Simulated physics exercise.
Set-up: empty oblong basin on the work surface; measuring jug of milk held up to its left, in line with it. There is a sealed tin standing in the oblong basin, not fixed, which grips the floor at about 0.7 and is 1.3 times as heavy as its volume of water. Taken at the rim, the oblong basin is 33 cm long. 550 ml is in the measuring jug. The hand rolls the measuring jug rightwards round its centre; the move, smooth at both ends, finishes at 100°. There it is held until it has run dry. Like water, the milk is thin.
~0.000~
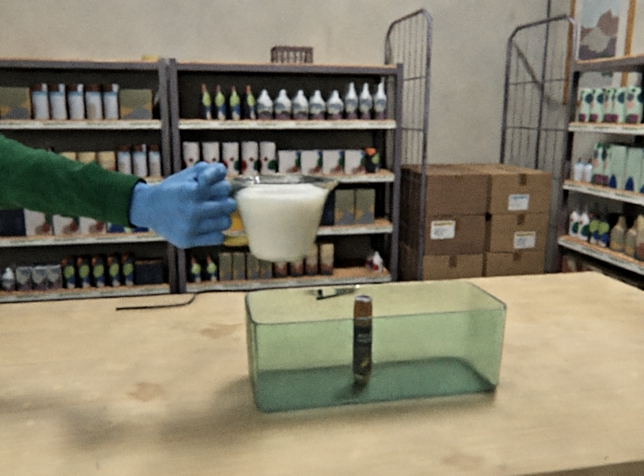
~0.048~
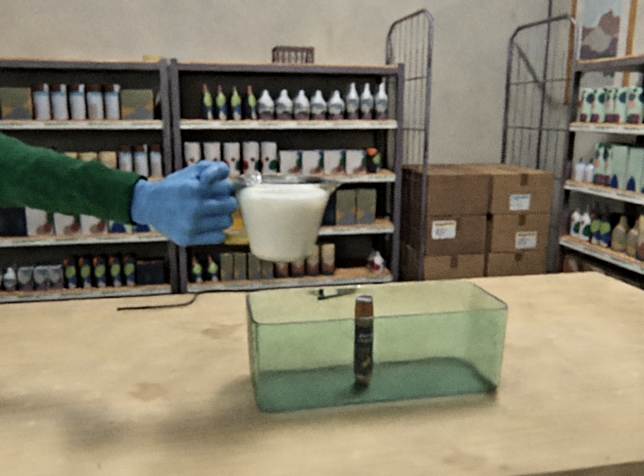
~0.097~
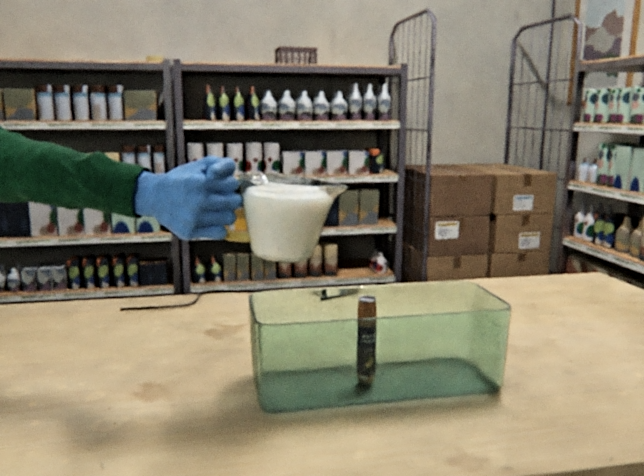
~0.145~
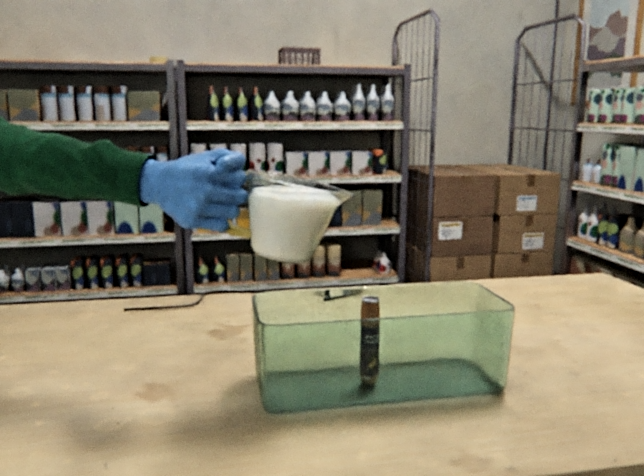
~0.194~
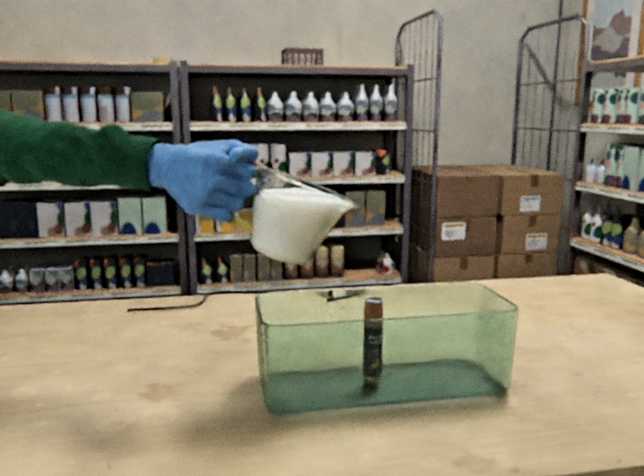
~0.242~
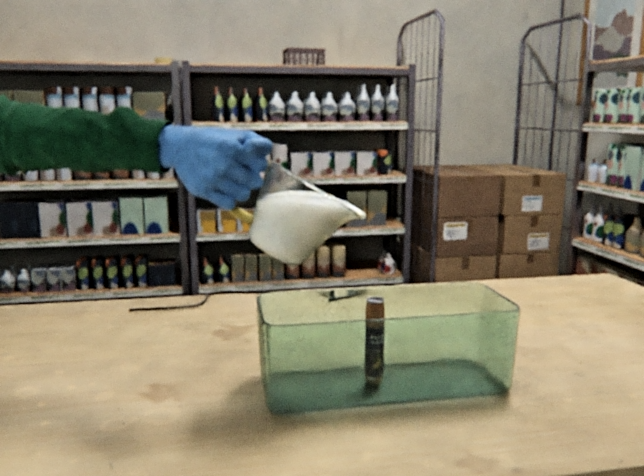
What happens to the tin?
Overturned.
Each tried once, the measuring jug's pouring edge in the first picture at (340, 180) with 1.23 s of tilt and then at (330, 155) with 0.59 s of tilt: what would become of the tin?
Run one: It tumbles. Run two: It tumbles.
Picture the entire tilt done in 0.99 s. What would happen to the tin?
Result: Tin tipped over.
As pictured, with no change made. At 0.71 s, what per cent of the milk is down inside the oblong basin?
About 90 per cent.
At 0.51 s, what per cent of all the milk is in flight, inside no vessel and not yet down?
Share: Roughly 26 per cent.
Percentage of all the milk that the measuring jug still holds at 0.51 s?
36 %.
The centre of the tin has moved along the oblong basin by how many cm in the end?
Roughly 7.5 cm.
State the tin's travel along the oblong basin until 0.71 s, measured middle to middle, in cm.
The tin is about 1 cm from where it started.
Then, 0.51 s in, the tilt is 90° and 36 per cent is still to pour; the tin stands where it began.
Then, 0.71 s in, the tilt is 100° and 4 per cent is still to pour; the tin leans 11°.
Then, 0.92 s in, the tilt is 100° and 0 per cent is still to pour; the tin lies on its side.
Then, 1.14 s in, the tilt is 100° and 0 per cent is still to pour; the tin lies on its side.
Finally, the tin lies on its side.
